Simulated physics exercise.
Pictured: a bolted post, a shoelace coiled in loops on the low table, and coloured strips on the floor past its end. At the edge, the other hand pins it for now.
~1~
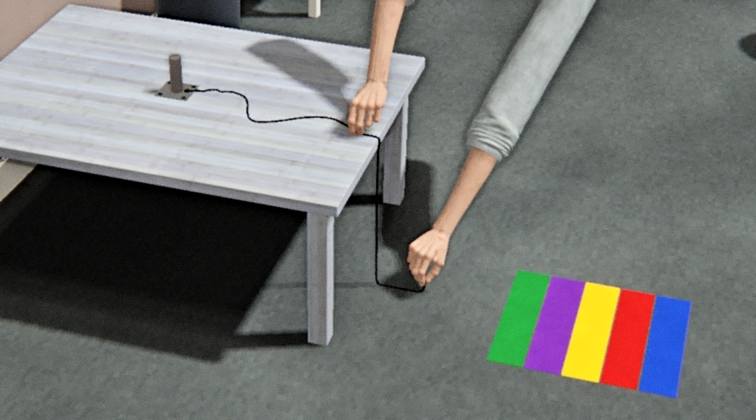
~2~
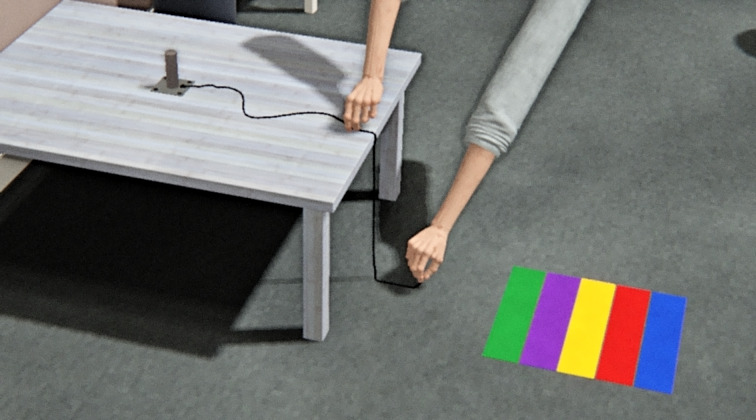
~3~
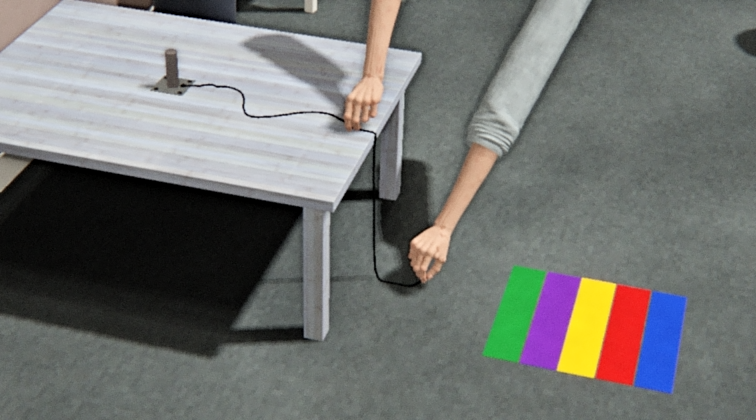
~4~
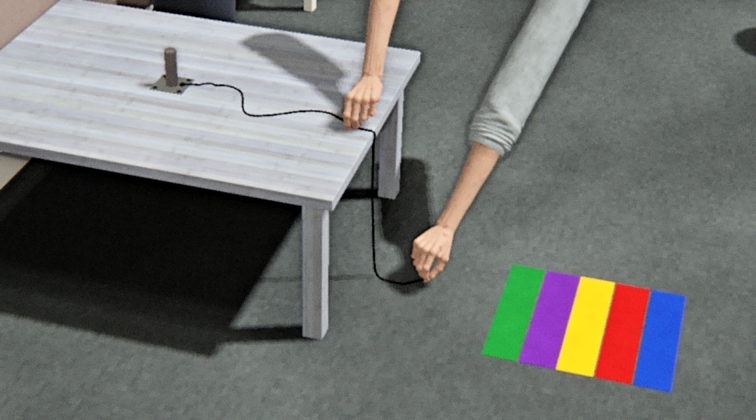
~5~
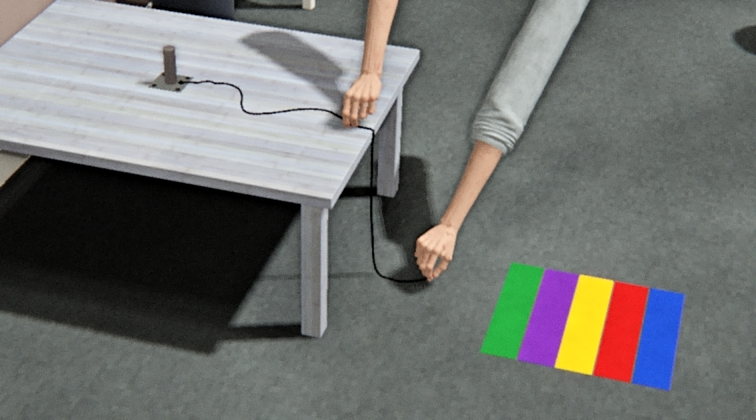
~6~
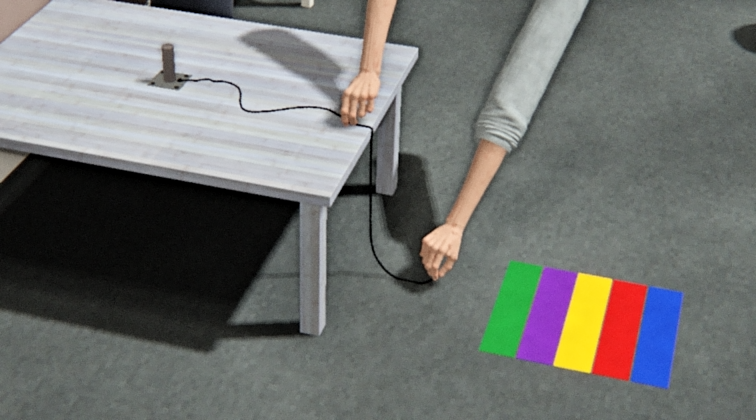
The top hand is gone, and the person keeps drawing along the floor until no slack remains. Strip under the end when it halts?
Yellow strip.
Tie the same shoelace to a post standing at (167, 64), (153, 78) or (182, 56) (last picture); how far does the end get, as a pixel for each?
(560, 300), (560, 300) and (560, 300), in that order.
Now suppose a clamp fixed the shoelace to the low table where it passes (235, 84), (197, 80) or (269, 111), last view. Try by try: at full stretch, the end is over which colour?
You'd see yellow first, yellow next, and purple last.
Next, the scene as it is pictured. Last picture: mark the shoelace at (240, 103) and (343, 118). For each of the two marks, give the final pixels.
Around (269, 102); the other one around (380, 135).
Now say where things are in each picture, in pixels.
The first frame shows end (425, 281); green (510, 346); purple (547, 354); yellow (584, 361); red (622, 368); blue (660, 376).
The second frame shows end (423, 278); shoelace through (216, 87) (245, 114) (319, 113) (374, 140) (374, 208) (375, 267).
The third frame shows end (426, 278).
The fourth frame shows end (429, 277); shoelace through (215, 85) (244, 112) (319, 111) (374, 138) (373, 206) (375, 266).
The fifth frame shows end (432, 276).
The sixth frame shows end (438, 276); shoelace through (213, 81) (242, 108) (316, 107) (371, 135) (371, 202) (379, 263).
Soon after, end near (517, 291); over green.
Then, end near (560, 299); over purple.
At full stretch, end near (586, 304); over yellow. It halts on the yellow strip.
